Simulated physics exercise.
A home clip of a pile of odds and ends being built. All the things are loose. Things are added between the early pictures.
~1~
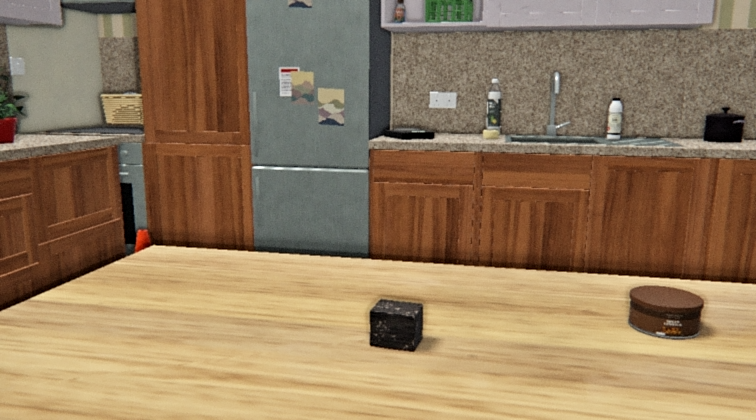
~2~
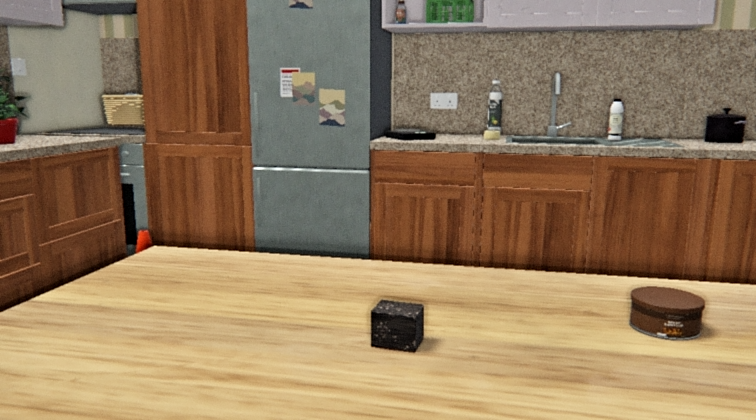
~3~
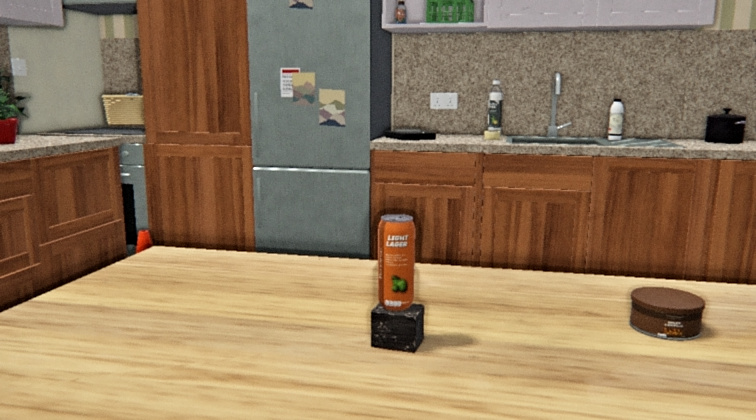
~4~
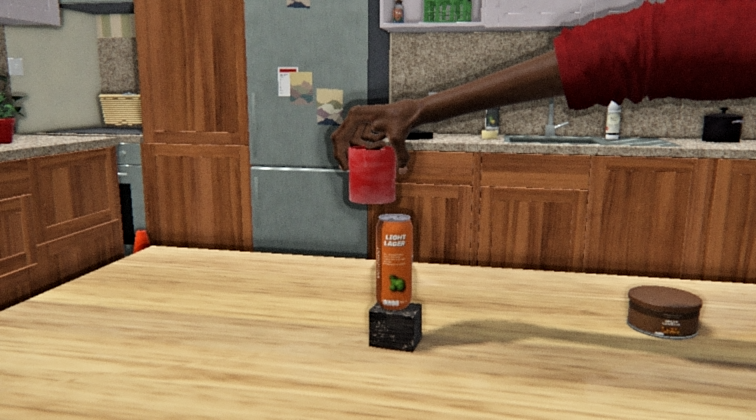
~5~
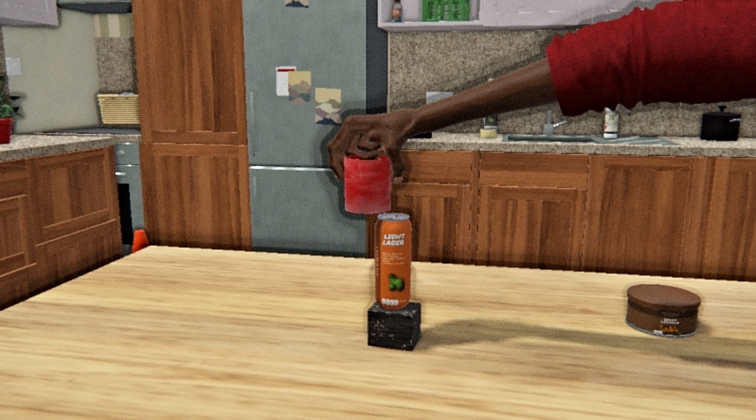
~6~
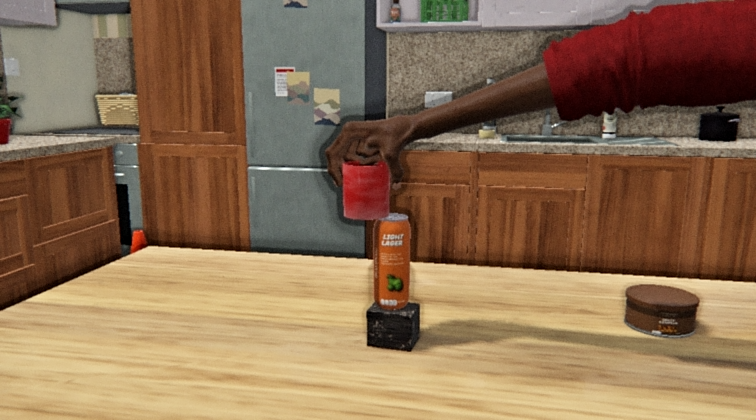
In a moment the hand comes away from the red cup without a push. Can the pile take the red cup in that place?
Here the pile loses its balance.
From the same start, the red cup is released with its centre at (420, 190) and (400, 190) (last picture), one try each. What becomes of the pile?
First, it gives way; second, it holds.
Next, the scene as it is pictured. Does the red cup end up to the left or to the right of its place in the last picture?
To the left.
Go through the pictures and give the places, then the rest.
In the first picture, the last thing is not in view yet; brown tub (665, 312).
In the second picture, the last thing is not in view yet.
In the third picture, the last thing is not in view yet; black block (398, 326).
In the fourth picture, still above its spot; red cup (372, 174); brown tub (663, 312).
In the fifth picture, still above its spot; red cup (368, 184); orange can (393, 261).
In the sixth picture, set down, still held; red cup (367, 189); black block (393, 325).
Then, 0.30 s after the last picture, red cup now fallen.
Then, 0.40 s after the last picture, things are still on the move.
Then, 0.70 s after the last picture, as before.
Then, 2.10 s after the last picture, nothing new.
At rest, fallen, red cup; the other 3 in place. Seen from the same camera at the end, red cup near (322, 314). The pile comes apart.
